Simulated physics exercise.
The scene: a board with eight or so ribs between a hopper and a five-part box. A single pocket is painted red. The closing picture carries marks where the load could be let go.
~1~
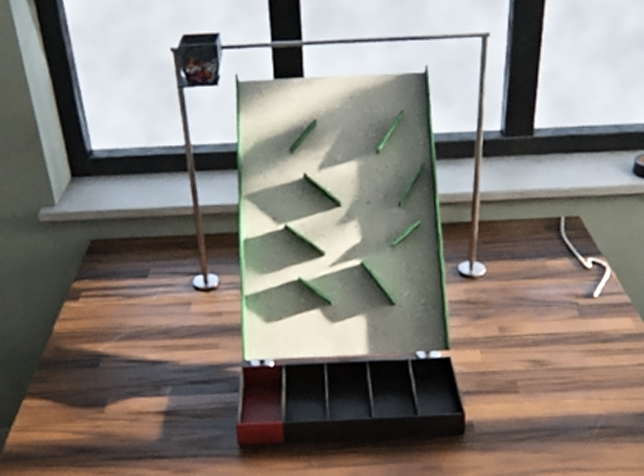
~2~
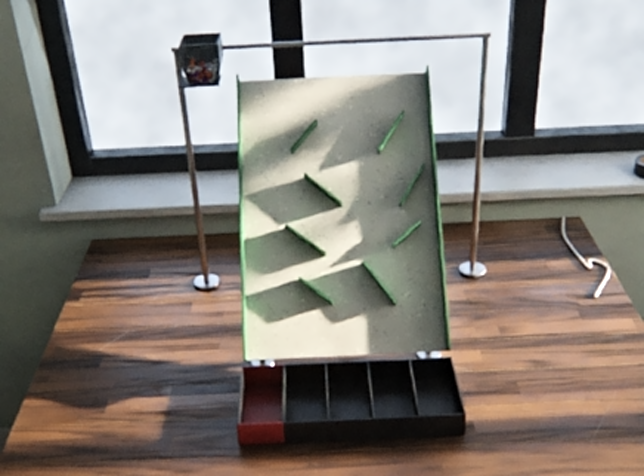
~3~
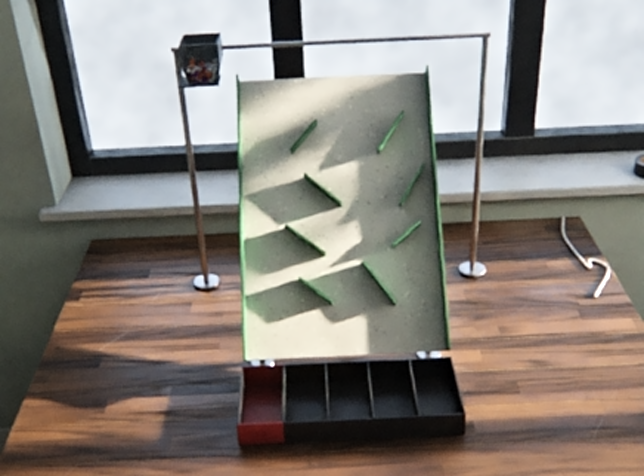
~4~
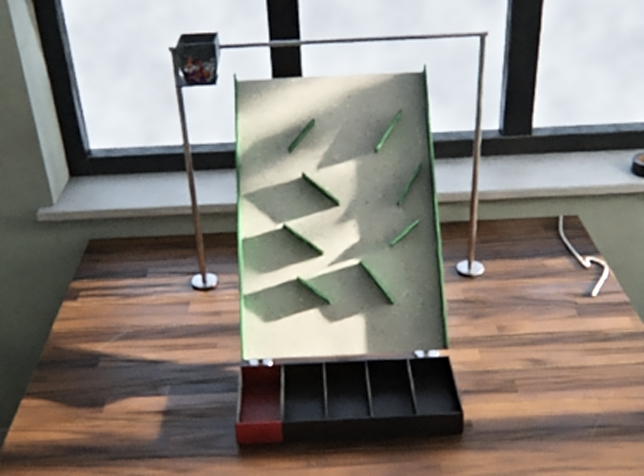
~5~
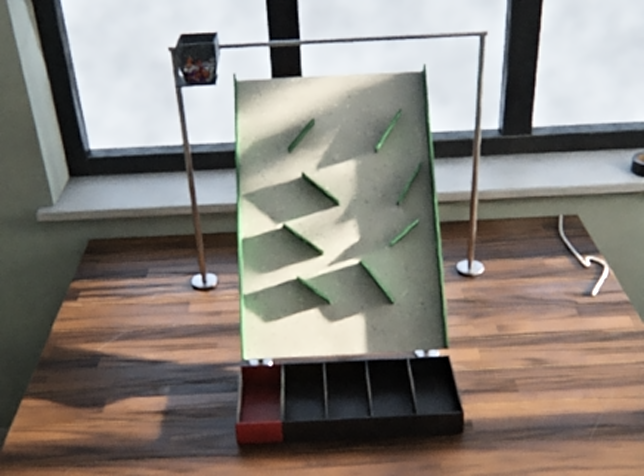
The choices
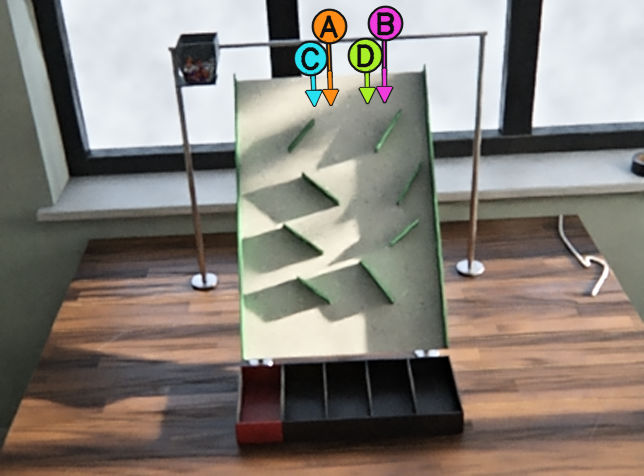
The footage shows a tilted board with green ribs standing on a wooden table by a window, a small filled hopper at its upper left and a five-part box with a red leftmost pocket below; nothing visibly moves.
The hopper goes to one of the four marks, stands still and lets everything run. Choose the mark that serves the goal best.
C.
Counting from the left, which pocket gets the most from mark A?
The fifth from the left.
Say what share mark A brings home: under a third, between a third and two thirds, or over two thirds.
Under a third.
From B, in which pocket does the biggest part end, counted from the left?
It is the third one.
On the marked copy, mark A meets the board at (330, 99); mark B meets the board at (384, 96); mark C meets the board at (314, 100); mark D meets the board at (367, 97).
For mark A, about a tenth in the red pocket, the larger part in other pockets, just a few outside the box.
For mark B, not one piece in the red pocket, almost all in other pockets, about a tenth held on the board.
For mark C, roughly half in the red pocket, roughly half in other pockets.
For mark D, not one piece in the red pocket, almost all in other pockets.
